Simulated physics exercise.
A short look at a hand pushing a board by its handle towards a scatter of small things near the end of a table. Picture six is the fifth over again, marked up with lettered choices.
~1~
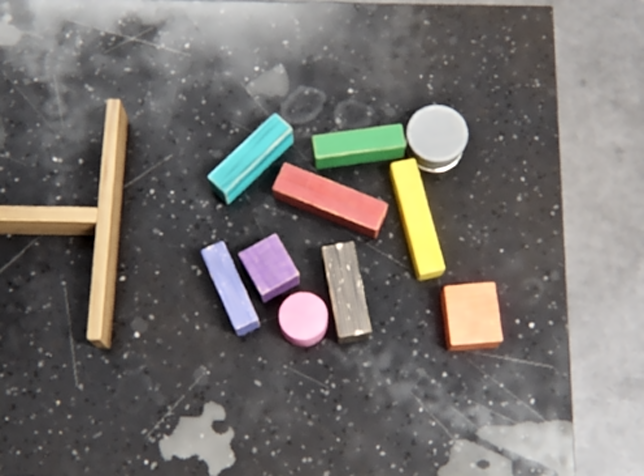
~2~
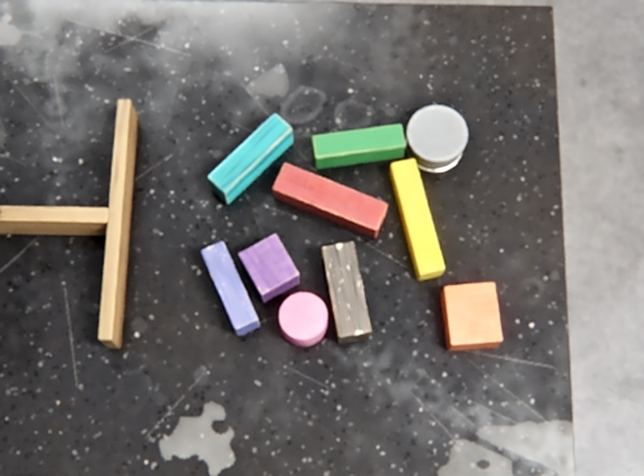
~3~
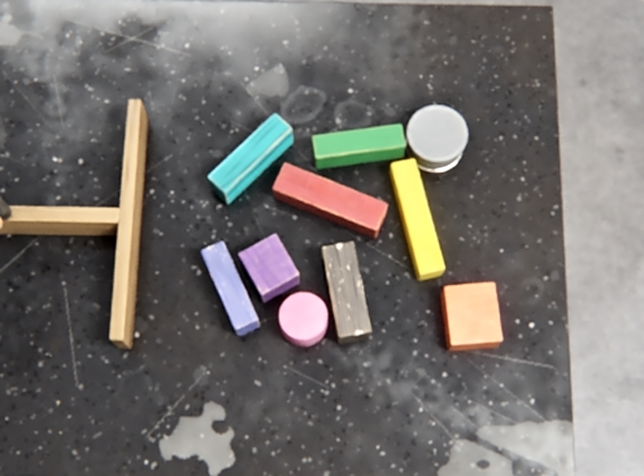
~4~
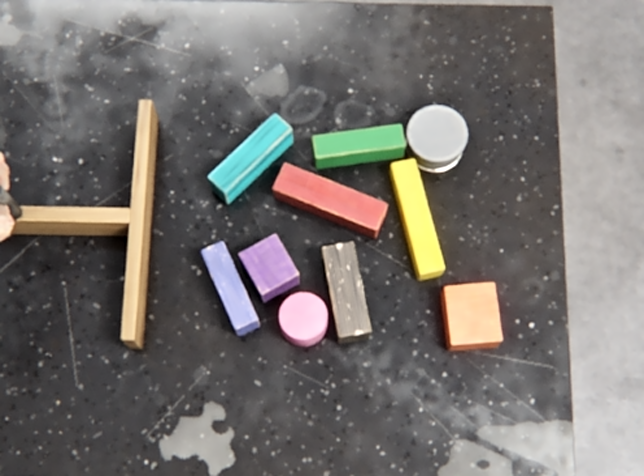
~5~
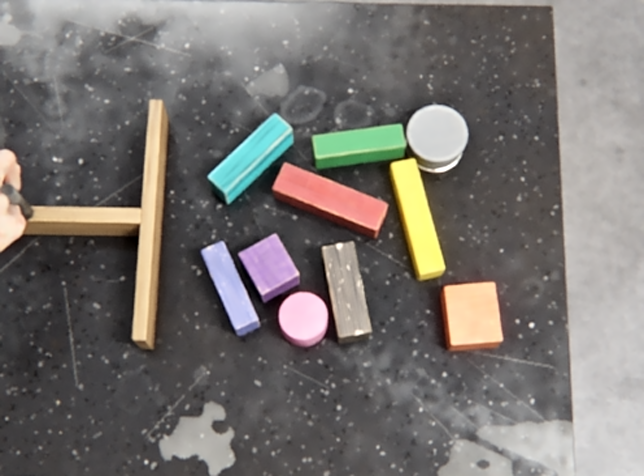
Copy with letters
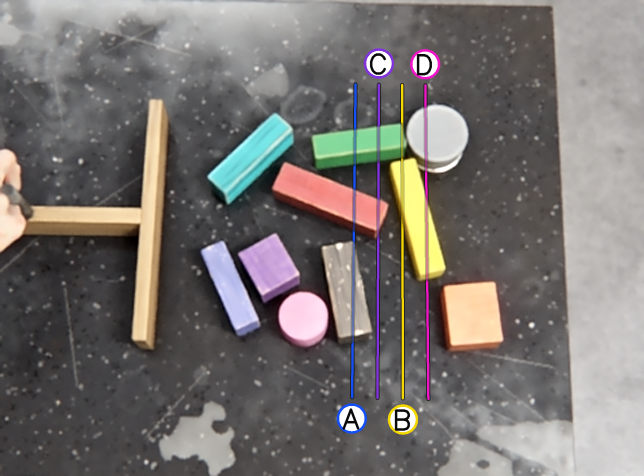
On a dark, speckled tabletop, a T-shaped wooden board stands left of a loose scatter of colourful blocks, bars and a grey tin. The board slides slowly to the right, and a hand gripping its handle comes into view at the left edge, while the scattered pieces stay still, untouched.
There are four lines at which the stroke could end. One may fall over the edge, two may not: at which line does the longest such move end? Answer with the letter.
D.
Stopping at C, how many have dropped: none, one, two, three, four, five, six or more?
By then, none.
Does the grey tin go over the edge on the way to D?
By then, yes.
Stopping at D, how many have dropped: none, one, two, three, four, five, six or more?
By then, one.
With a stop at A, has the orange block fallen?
No.
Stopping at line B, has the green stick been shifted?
By then, yes.
On the copy, A at (354, 234); B at (402, 235); C at (378, 234); D at (427, 235).
On D. First, board (248, 217); blue bar (267, 296); turquoise stick (283, 148).
Then, board (349, 219); grey tin (500, 137); orange block (484, 318).
Finally, board (425, 221); grey tin over the edge; orange block (561, 322); one fallen.
By contrast, A is within the limit but short; B is within the limit but short; C is within the limit but short.
